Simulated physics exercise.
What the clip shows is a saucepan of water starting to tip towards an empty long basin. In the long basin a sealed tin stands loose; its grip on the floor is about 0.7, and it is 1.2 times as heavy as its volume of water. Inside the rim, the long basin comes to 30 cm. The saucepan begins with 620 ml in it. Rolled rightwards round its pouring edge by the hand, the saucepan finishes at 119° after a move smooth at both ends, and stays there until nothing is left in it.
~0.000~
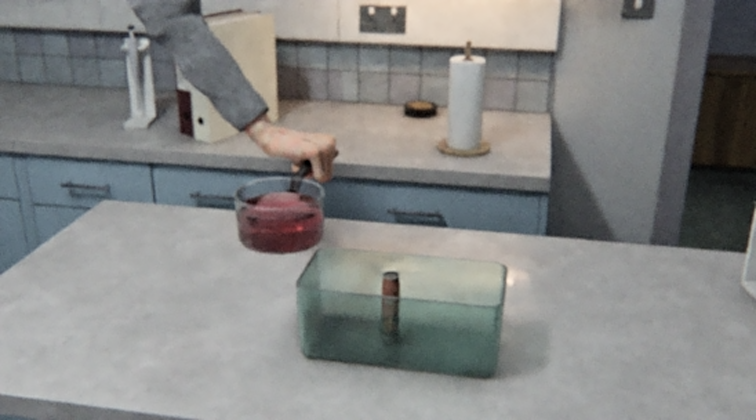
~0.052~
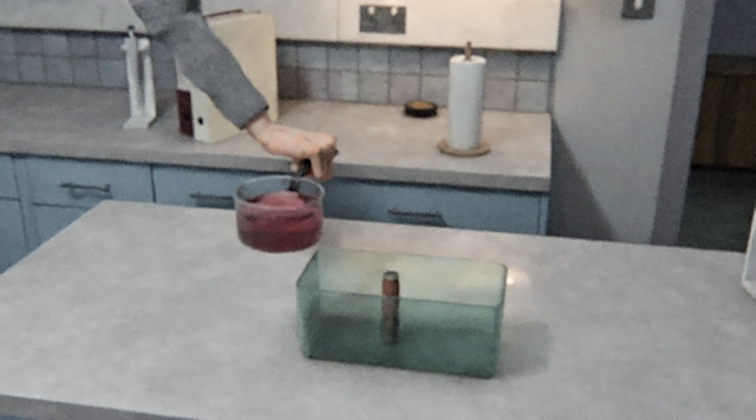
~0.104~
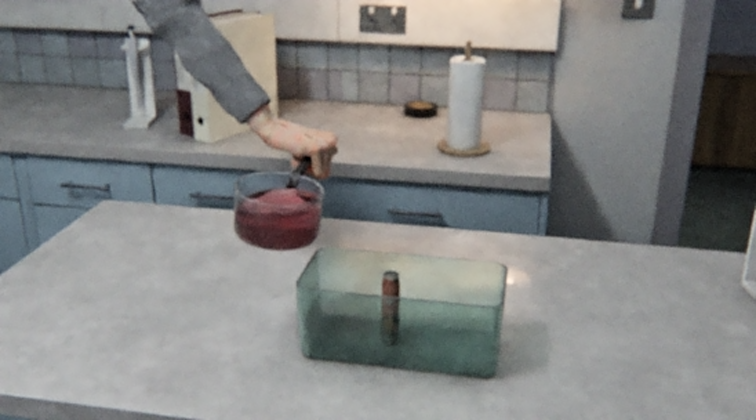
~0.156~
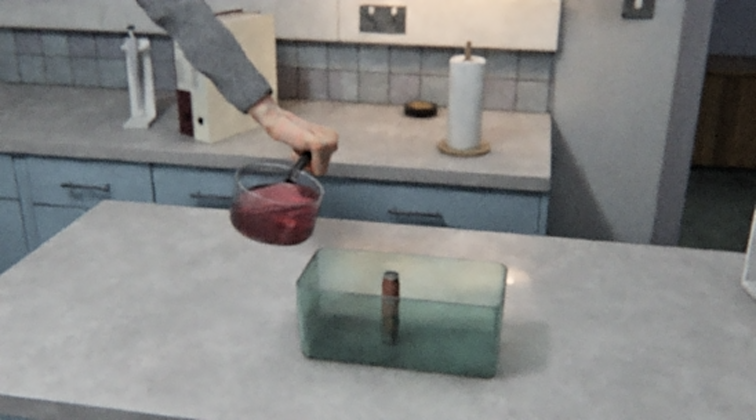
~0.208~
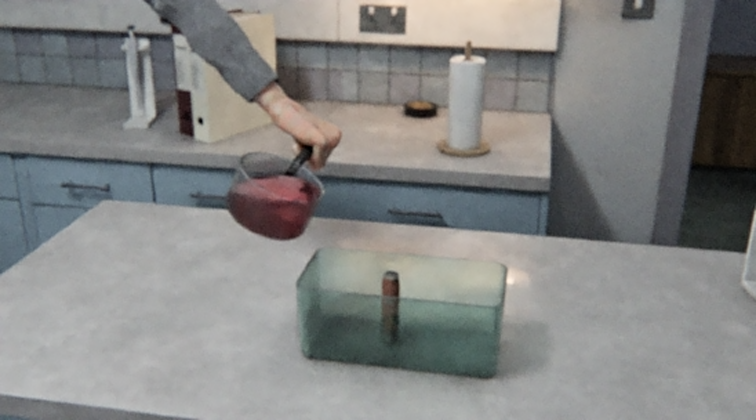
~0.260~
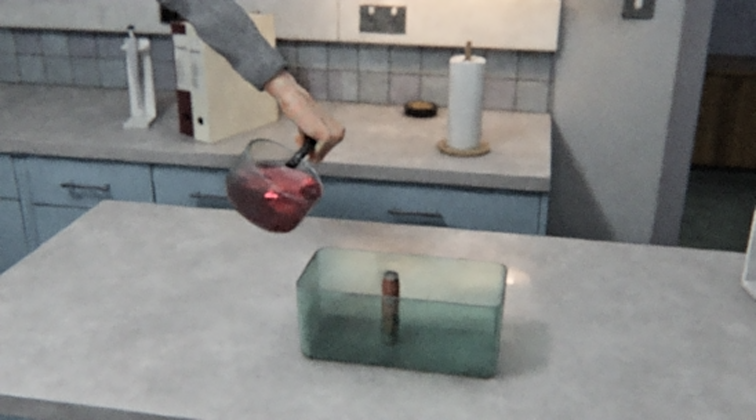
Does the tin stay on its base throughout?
No: It keels over.
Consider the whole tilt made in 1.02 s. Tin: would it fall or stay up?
With that tilt, the tin tips.
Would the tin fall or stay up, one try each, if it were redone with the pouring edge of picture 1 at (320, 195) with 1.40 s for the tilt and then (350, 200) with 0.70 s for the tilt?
Trial 1 - tin tips; trial 2 - tin stays standing.
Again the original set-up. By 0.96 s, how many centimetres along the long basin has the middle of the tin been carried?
Roughly 3 cm.
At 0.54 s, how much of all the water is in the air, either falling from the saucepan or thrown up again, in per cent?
At that moment, about 58 percent.
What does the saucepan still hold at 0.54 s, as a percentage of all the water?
About 32 per cent.
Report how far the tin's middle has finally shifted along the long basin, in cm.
Net tin displacement: Roughly 7.5 cm.
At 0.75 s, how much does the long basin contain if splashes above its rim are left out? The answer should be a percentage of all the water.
Some 90 per cent.
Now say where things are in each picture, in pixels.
In the first frame, tilt 0°; pouring edge (322, 197); surface from (242, 202) to (322, 209); the long basin's rim runs from (307, 267) to (505, 286); the tin's top is at (391, 278).
In the second frame, tilt 2°; pouring edge (322, 197); surface from (241, 202) to (321, 207).
In the third frame, tilt 6°; pouring edge (322, 198); surface from (240, 200) to (320, 204).
In the fourth frame, tilt 14°; pouring edge (322, 198); surface from (237, 194) to (320, 199).
In the fifth frame, tilt 24°; pouring edge (321, 198); surface from (235, 183) to (321, 193).
In the sixth frame, tilt 36°; pouring edge (321, 198); surface from (234, 169) to (317, 188); 1 per cent is over the edge.
After 0.54 s the tilt is 105° and 31 per cent is still to pour; the tin stands where it began.
After 0.75 s the tilt is 119° and 1 per cent is still to pour; the tin stands where it began.
After 0.96 s the tilt is 119° and 0 per cent is still to pour; the tin leans 33°.
After 1.20 s the tilt is 119° and 0 per cent is still to pour; the tin lies on its side.
In the end the tin lies on its side.
